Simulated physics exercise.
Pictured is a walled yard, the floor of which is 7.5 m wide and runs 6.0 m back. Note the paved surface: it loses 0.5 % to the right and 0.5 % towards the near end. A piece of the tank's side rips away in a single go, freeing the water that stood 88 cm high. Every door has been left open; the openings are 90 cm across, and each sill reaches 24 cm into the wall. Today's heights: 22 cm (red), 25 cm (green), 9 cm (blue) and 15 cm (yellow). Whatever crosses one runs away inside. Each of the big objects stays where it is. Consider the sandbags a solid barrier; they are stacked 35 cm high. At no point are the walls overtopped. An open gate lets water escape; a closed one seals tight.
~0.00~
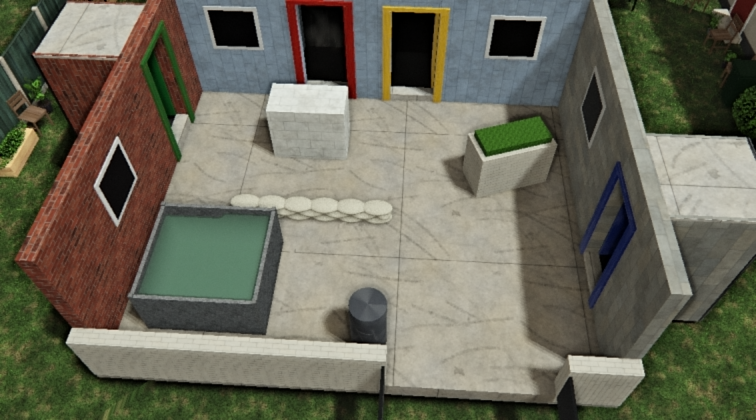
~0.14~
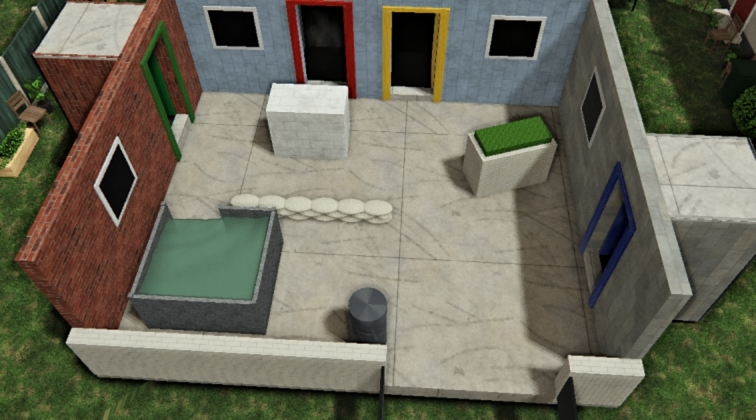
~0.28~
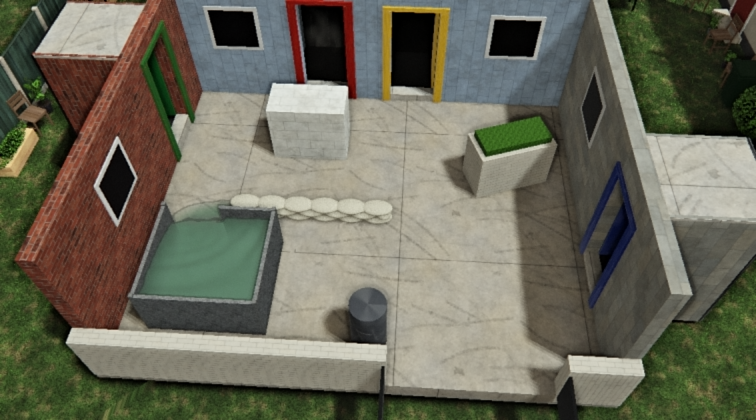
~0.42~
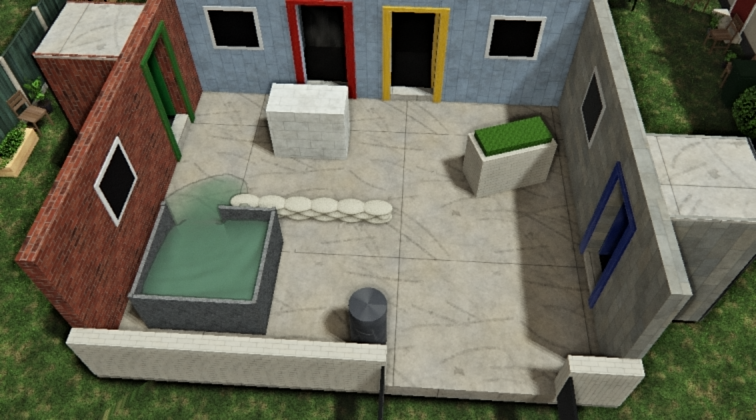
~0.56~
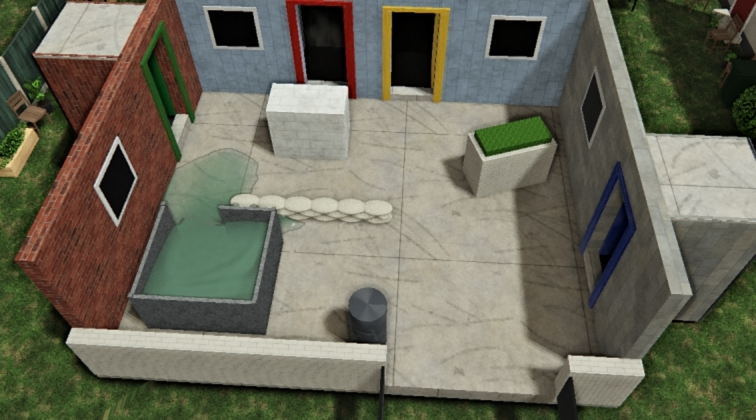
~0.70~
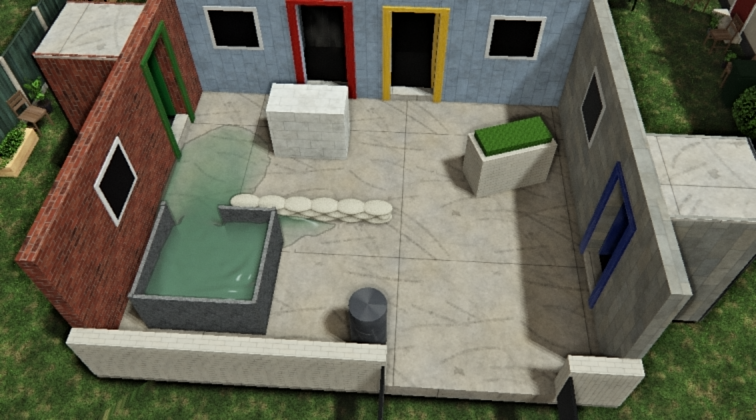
A grey tank of green water stands at the lower left of a paved, walled yard, seen from high above by a still camera. Around it are a brick wall with a green door, a blue wall with red and yellow doors, a blue door at right, white sandbags, a pale block, a grassy-topped planter and a grey barrel. The tank's far side opens and water pours out, fanning across the paving behind and around the sandbags' left end.
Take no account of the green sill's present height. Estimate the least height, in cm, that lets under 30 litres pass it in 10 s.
I would say 15 cm.
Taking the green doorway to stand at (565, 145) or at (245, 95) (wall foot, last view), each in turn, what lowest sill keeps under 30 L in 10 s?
Minimums: About 18 cm and 35 cm.
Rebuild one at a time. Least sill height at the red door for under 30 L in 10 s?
For red: Close to 9.0 cm.
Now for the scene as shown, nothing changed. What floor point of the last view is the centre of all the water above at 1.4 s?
I'd put it close to (218, 231).
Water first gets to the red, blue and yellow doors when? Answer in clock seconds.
Door red 1.6 s / door blue 3.8 s / door yellow 2.4 s.
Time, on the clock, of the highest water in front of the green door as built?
At roughly 3.8 s.
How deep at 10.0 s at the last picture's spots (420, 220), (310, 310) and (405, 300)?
The depths come to about 3, 1 and 2 cm.
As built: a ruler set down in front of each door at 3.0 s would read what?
In cm: Red 14, green 17, blue 0, yellow 5.
After 1.4 s water covers 25 % of the floor, deepest (54 cm) near (203, 93); 19 cm at the green door, 0 litres in over its 25 cm sill.
After 3.0 s water covers 40 % of the floor, deepest (34 cm) near (219, 124); 17 cm at the green door, 0 litres in over its 25 cm sill.
After 10.0 s water covers 85 % of the floor, deepest (12 cm) near (432, 102); 6 cm at the green door, 1 litre in over its 25 cm sill.
At the green door as built, the water arrived by 0.8 s and peaked near 23 cm at 3.8 s.
With a sill of 13 cm, 49 litres would have come in within the 10 s; with 18 cm, 16 litres. So under 30 litres takes about 15 cm.
